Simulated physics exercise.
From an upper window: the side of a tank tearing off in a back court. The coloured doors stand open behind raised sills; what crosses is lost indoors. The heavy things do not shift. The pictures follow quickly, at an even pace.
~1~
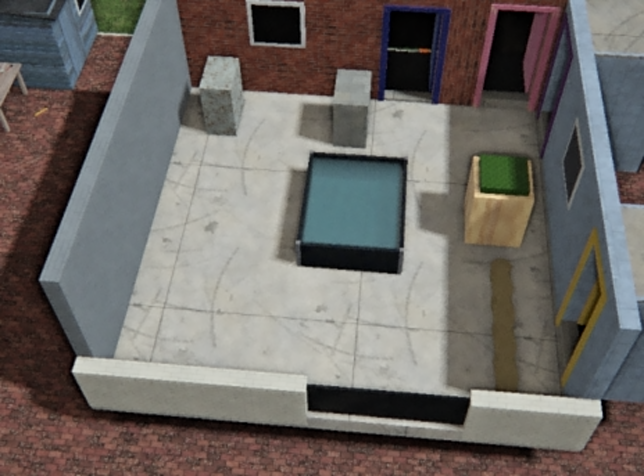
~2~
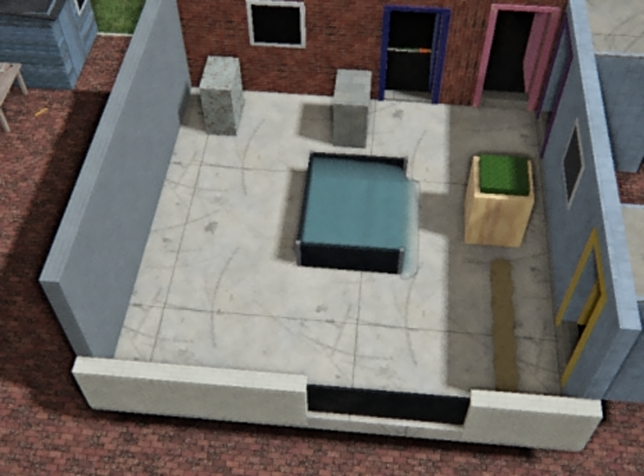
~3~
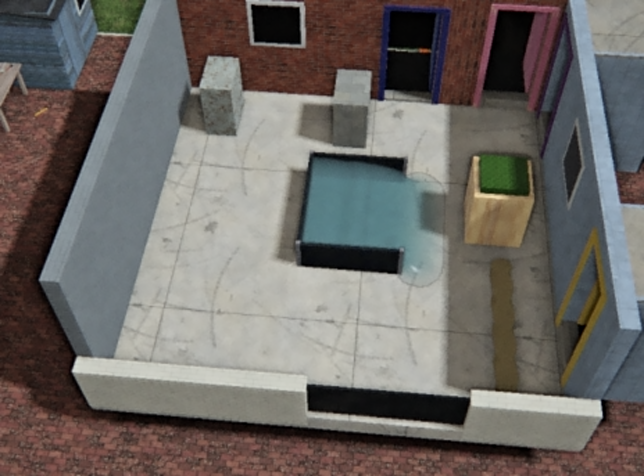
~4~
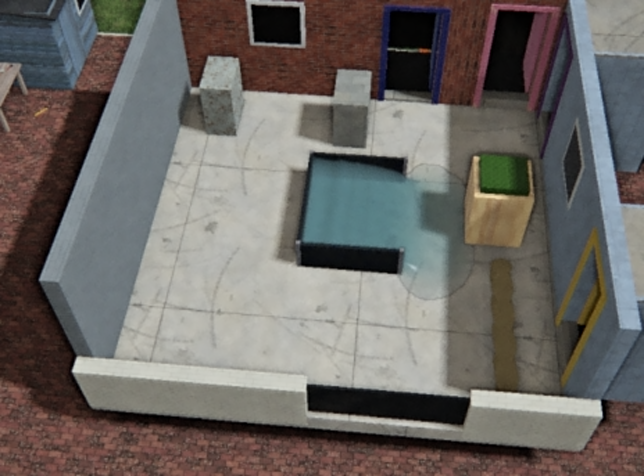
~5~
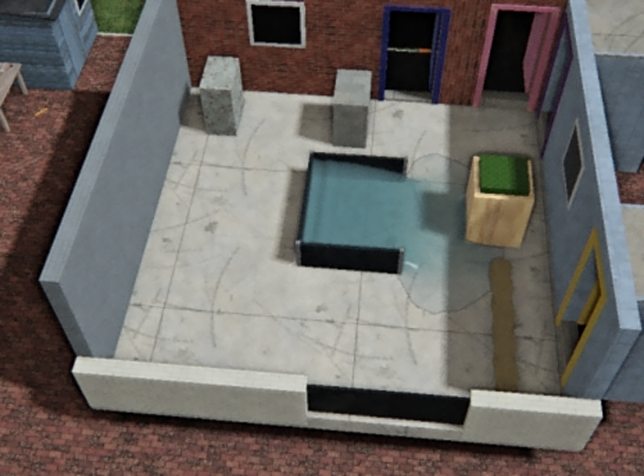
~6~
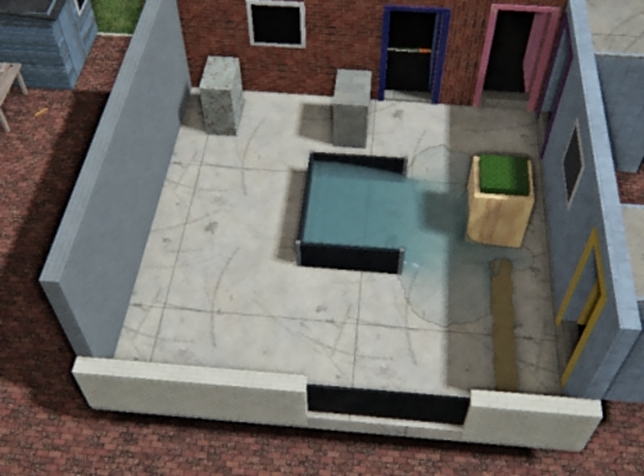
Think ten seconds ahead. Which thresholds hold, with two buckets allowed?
In the end: The yellow door stays under that; the blue door stays under that; the pink door stays under that; the purple door stays under that.
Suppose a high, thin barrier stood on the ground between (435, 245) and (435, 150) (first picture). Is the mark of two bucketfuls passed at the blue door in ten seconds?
My reading: Blue floods.
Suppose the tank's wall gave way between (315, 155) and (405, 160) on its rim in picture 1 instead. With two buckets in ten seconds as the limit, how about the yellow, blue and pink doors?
My reading: Yellow holds; blue passes that mark; pink keeps below it.
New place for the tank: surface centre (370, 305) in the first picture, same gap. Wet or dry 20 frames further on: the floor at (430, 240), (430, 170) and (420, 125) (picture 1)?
One after the other: Awash, covered, free of water.
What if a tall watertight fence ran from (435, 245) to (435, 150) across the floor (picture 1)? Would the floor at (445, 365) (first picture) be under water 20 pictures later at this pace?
Verdict: Covered.
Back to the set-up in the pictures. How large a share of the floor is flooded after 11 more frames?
I make it 30 per cent.
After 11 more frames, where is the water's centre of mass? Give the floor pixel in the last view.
Roughly at (446, 234).
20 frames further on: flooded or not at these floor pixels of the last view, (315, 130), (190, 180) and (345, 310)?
In that order: Clear, no water, clear.
A moment on, water covers 20 % of the floor; the yellow door not reached, the blue door not reached, the pink door not reached, the purple door not reached.
Next, water covers 30 % of the floor; the yellow door wet at the sill, nothing in, the blue door not reached, the pink door wet at the sill, nothing in, the purple door wet at the sill, nothing in.
Then, water covers 45 % of the floor; the yellow door wet at the sill, nothing in, the blue door wet at the sill, nothing in, the pink door under two buckets in, the purple door wet at the sill, nothing in.
Later, water covers 70 % of the floor; the yellow door wet at the sill, nothing in, the blue door under two buckets in, the pink door under two buckets in, the purple door wet at the sill, nothing in.
In the end, water covers 90 % of the floor; the yellow door wet at the sill, nothing in, the blue door under two buckets in, the pink door under two buckets in, the purple door wet at the sill, nothing in.
